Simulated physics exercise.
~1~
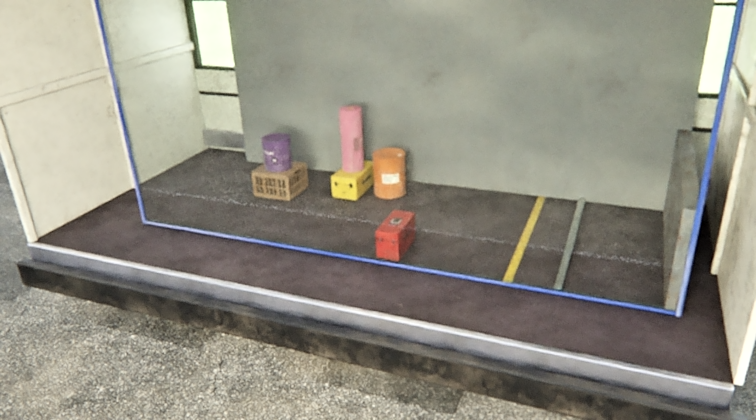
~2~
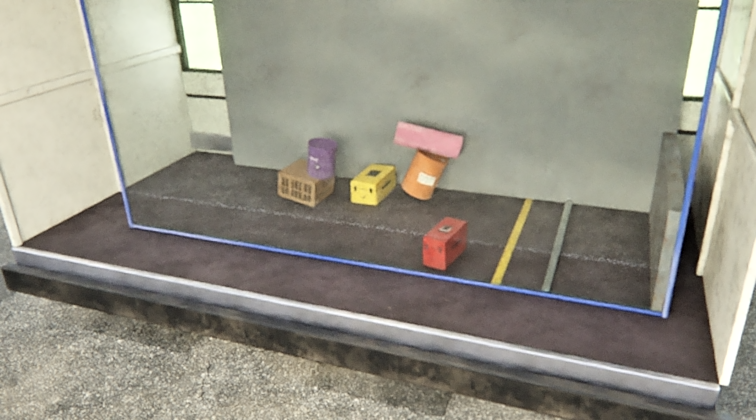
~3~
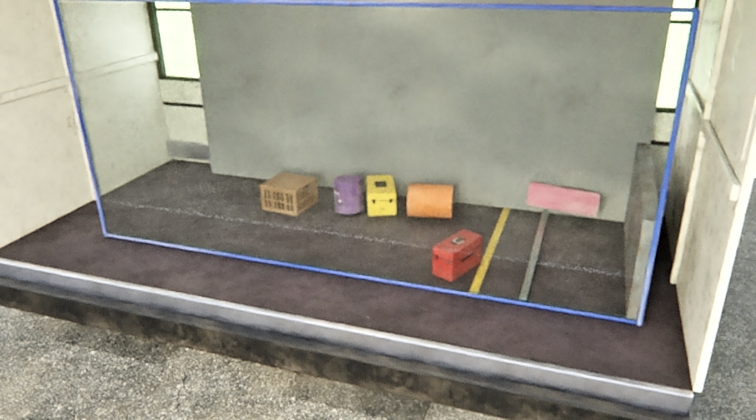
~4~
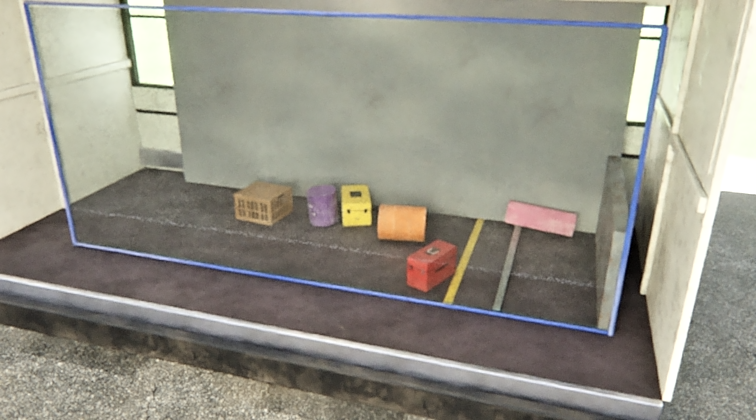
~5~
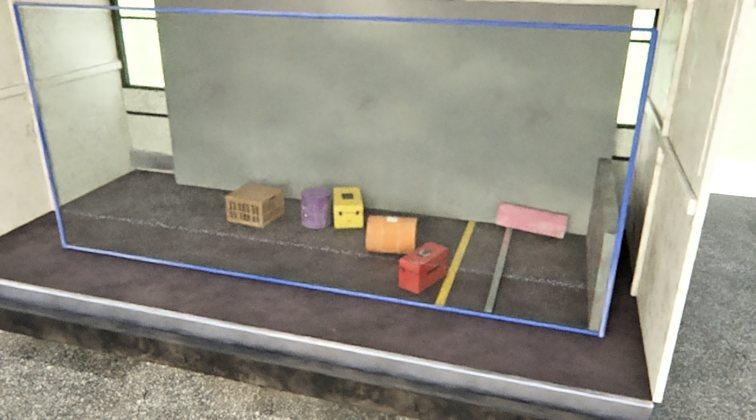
We see loose items in an open bay slide right as the pink roll topples and lands beyond the yellow line, while the orange drum tips onto its side and rolls slightly forward; the red toolbox, yellow toolbox, purple bucket and brown crate stop short of the line.
